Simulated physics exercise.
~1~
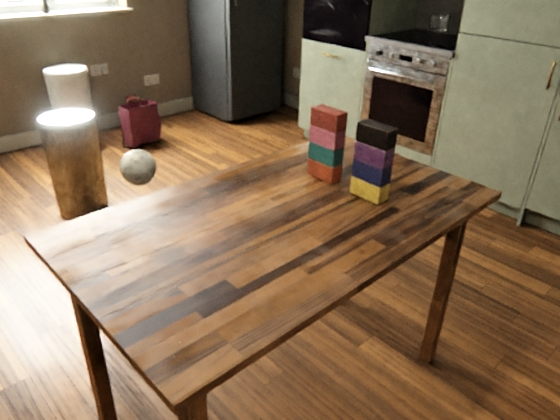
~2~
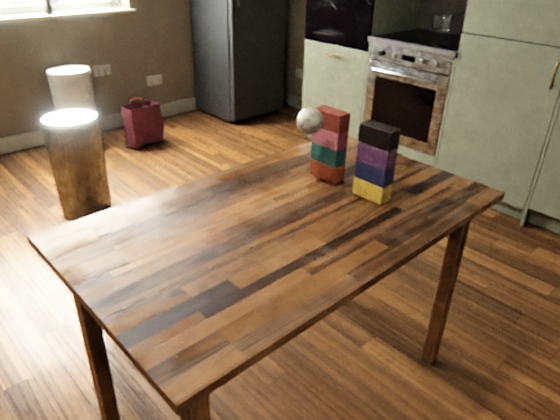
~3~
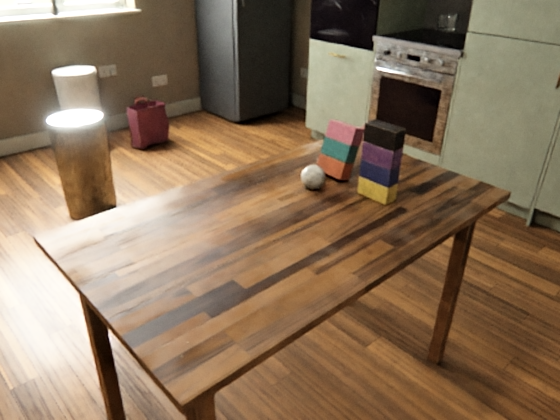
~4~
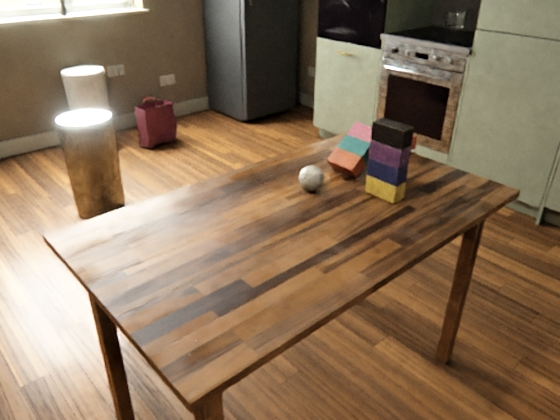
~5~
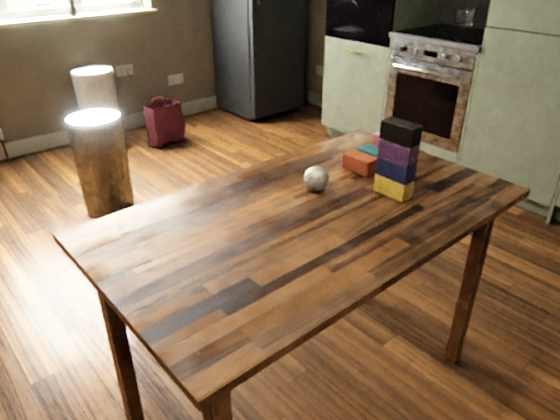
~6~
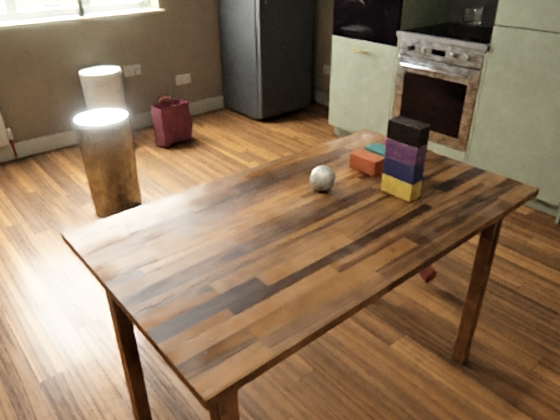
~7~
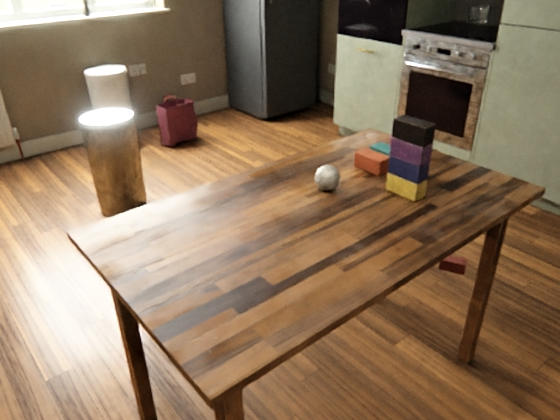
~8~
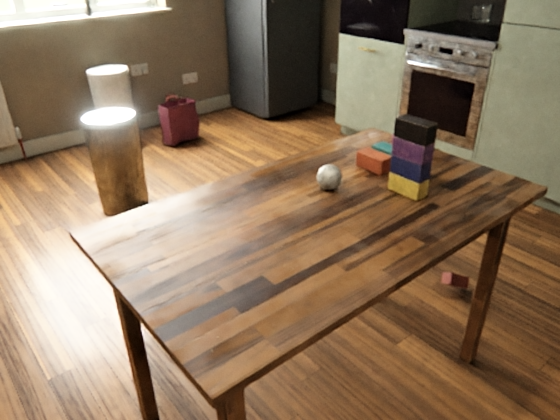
A white ball hits the left stack, toppling its blocks and sending one to the floor.
